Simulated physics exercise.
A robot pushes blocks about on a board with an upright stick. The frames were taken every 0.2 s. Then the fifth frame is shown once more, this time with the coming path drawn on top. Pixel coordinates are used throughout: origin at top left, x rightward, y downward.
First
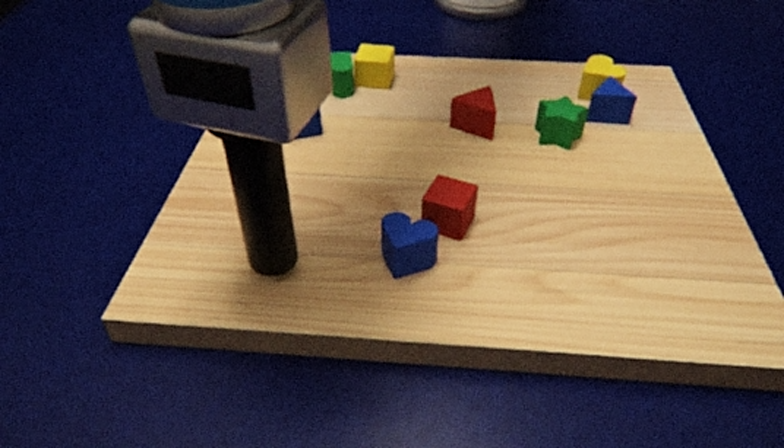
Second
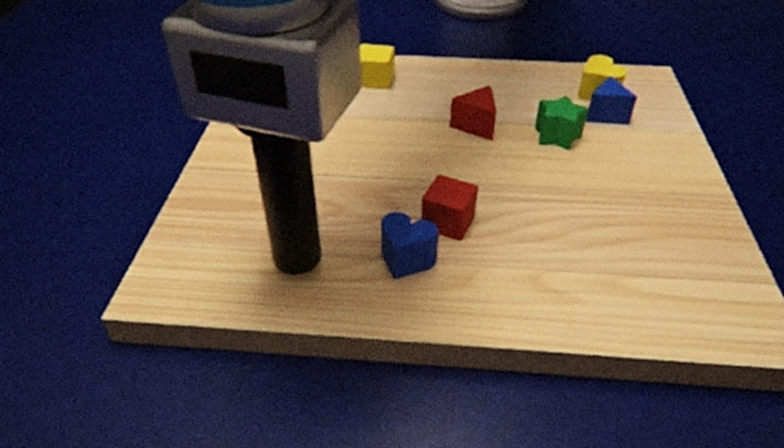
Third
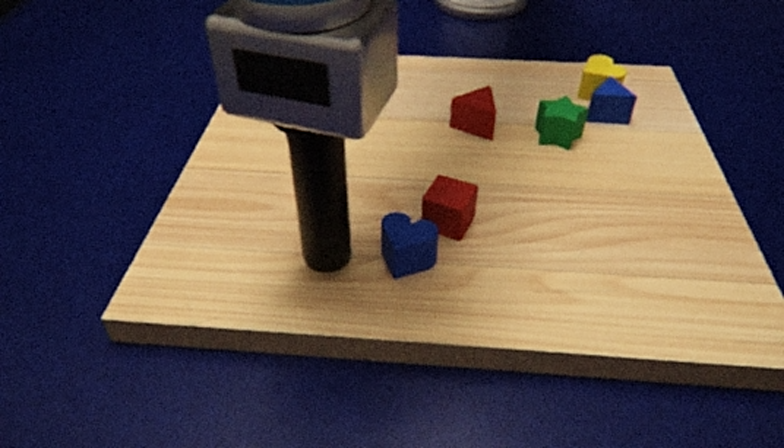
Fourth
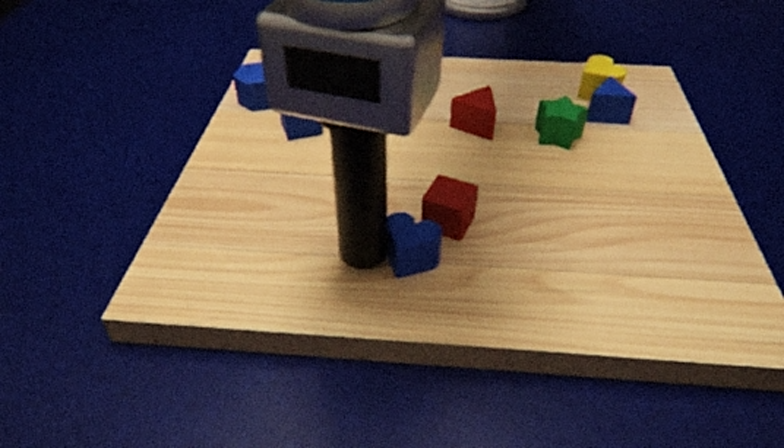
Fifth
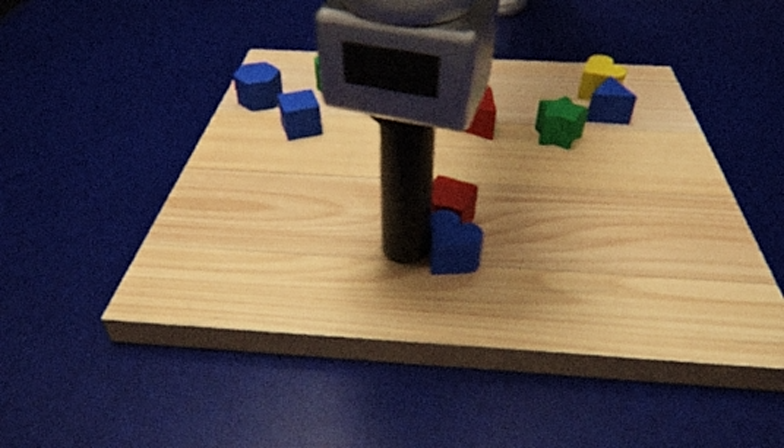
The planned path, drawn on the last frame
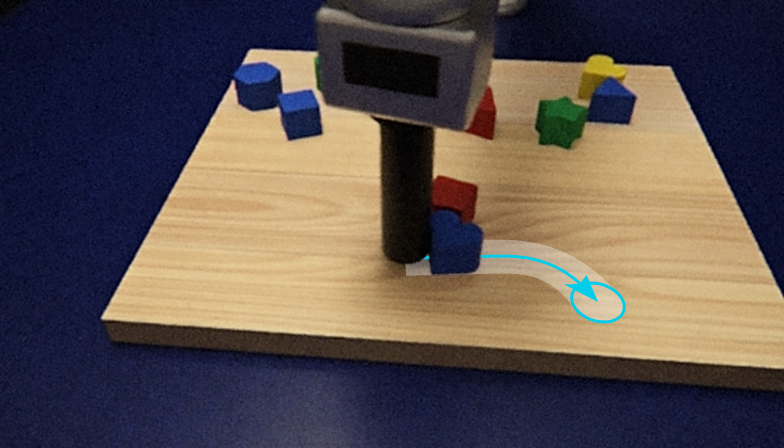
At the start, a dark upright stick stands on a wooden board, left of a blue heart-shaped block and a red cube, with other coloured blocks farther back. The stick slides right across the board, reaches the blue heart, and pushes it a short way right, in front of the red cube.
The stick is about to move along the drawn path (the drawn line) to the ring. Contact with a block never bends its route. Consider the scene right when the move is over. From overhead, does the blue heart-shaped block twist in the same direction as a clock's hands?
No, that is not what happens.
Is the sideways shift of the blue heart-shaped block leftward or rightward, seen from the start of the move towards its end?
The shift goes left.
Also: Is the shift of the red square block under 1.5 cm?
Yes, that is what happens.
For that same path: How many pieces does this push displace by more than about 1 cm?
Count: One.
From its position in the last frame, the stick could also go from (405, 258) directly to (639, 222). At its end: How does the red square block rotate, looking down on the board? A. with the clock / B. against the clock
B: Against the clock.
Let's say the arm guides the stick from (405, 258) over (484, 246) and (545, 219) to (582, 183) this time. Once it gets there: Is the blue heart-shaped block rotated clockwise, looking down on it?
Short answer: Yes.
Drawn move, from (405, 258) by way of (474, 257) and (543, 262) to (598, 302).
On the path given first. One third of the way, stick (476, 248); blue heart-shaped block (527, 230), turned 15° clockwise.
Two thirds of the way, stick (546, 254); blue heart-shaped block (600, 234).
At the end, stick (601, 293); red square block still; blue heart-shaped block (633, 242), turned 25° anticlockwise.
